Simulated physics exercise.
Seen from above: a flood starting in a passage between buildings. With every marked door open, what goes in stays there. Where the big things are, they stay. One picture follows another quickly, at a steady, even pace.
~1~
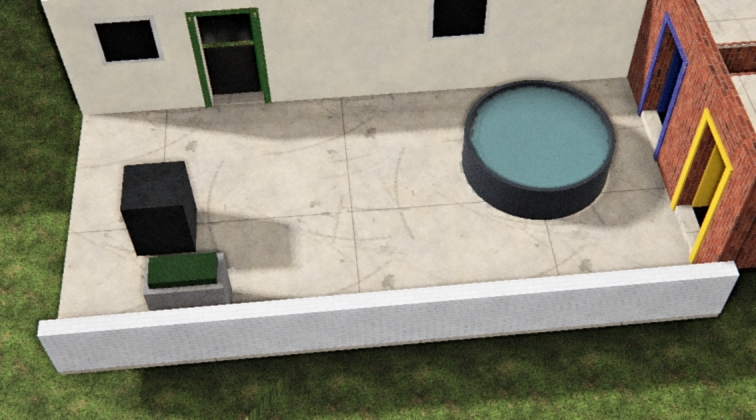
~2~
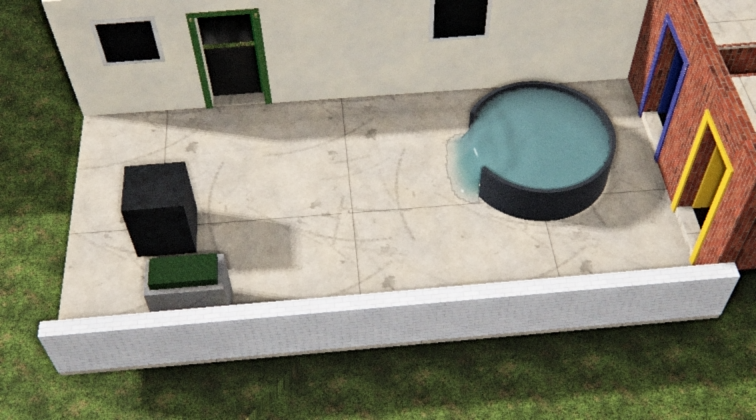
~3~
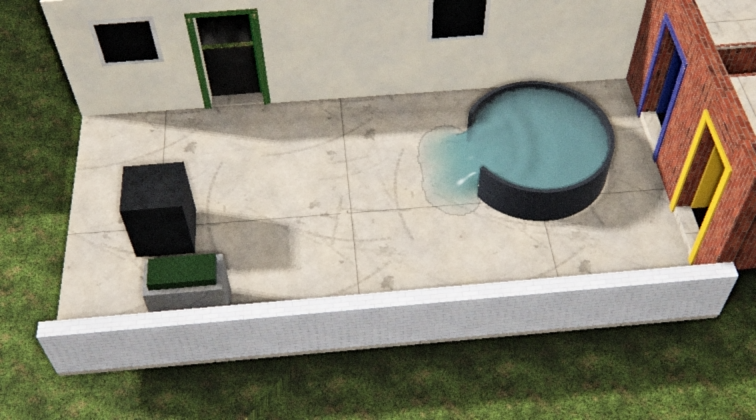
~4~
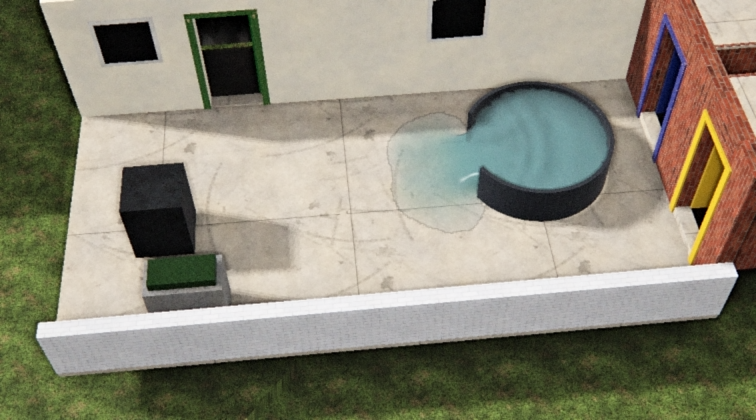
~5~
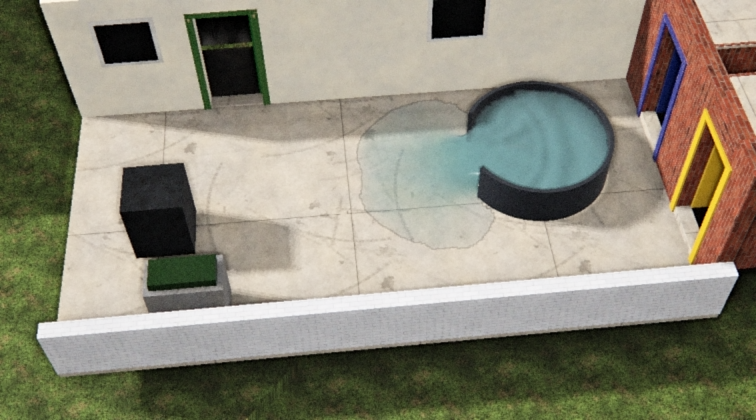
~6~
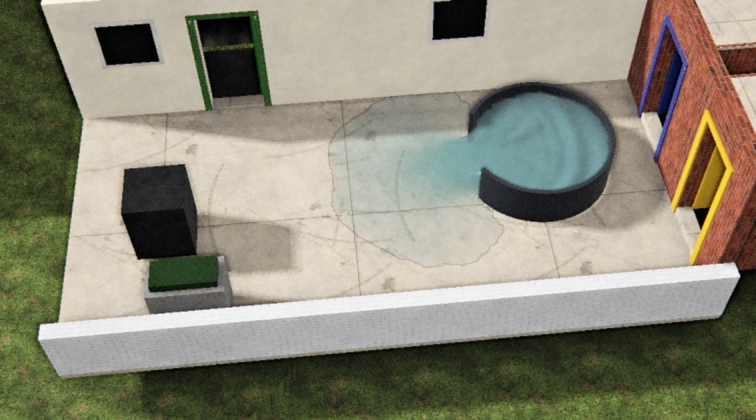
Round dark-walled pool opening on its left side, water pouring out and spreading leftward across a pale paved courtyard.
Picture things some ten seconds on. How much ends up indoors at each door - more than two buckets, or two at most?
My prediction: The blue door will not go over two buckets; the green door will be deluged; the yellow door will not go over two buckets.
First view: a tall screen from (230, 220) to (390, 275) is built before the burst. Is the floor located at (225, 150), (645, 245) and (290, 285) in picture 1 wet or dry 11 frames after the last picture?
Listed order: Swamped, spared, spared.
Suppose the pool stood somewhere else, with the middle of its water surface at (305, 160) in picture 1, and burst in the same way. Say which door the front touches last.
My pick is the one in blue.
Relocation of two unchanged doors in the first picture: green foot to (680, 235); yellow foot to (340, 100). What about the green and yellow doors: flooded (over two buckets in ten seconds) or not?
Green: Comes in low; yellow: Comes in low.
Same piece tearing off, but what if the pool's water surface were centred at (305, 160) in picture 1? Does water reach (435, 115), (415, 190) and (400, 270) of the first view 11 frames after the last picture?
Spared, spared, spared.
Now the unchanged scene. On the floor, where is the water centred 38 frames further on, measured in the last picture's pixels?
I'd put my finger on (365, 189).
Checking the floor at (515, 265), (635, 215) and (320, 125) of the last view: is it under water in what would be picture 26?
Taking them as listed, they are spared, spared and waterlogged.
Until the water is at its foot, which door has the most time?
Looking at the pictures, the answer is the yellow-painted one.
A moment on, water covers 35 % of the floor; the blue door not reached, the green door not reached, the yellow door not reached.
Next, water covers 55 % of the floor; the blue door not reached, the green door under two buckets in, the yellow door not reached.
Then, water covers 70 % of the floor; the blue door not reached, the green door over two buckets in, the yellow door not reached.
Later, water covers 75 % of the floor; the blue door not reached, the green door over two buckets in, the yellow door not reached.
In the end, water covers 90 % of the floor; the blue door wet at the sill, nothing in, the green door over two buckets in, the yellow door wet at the sill, nothing in.
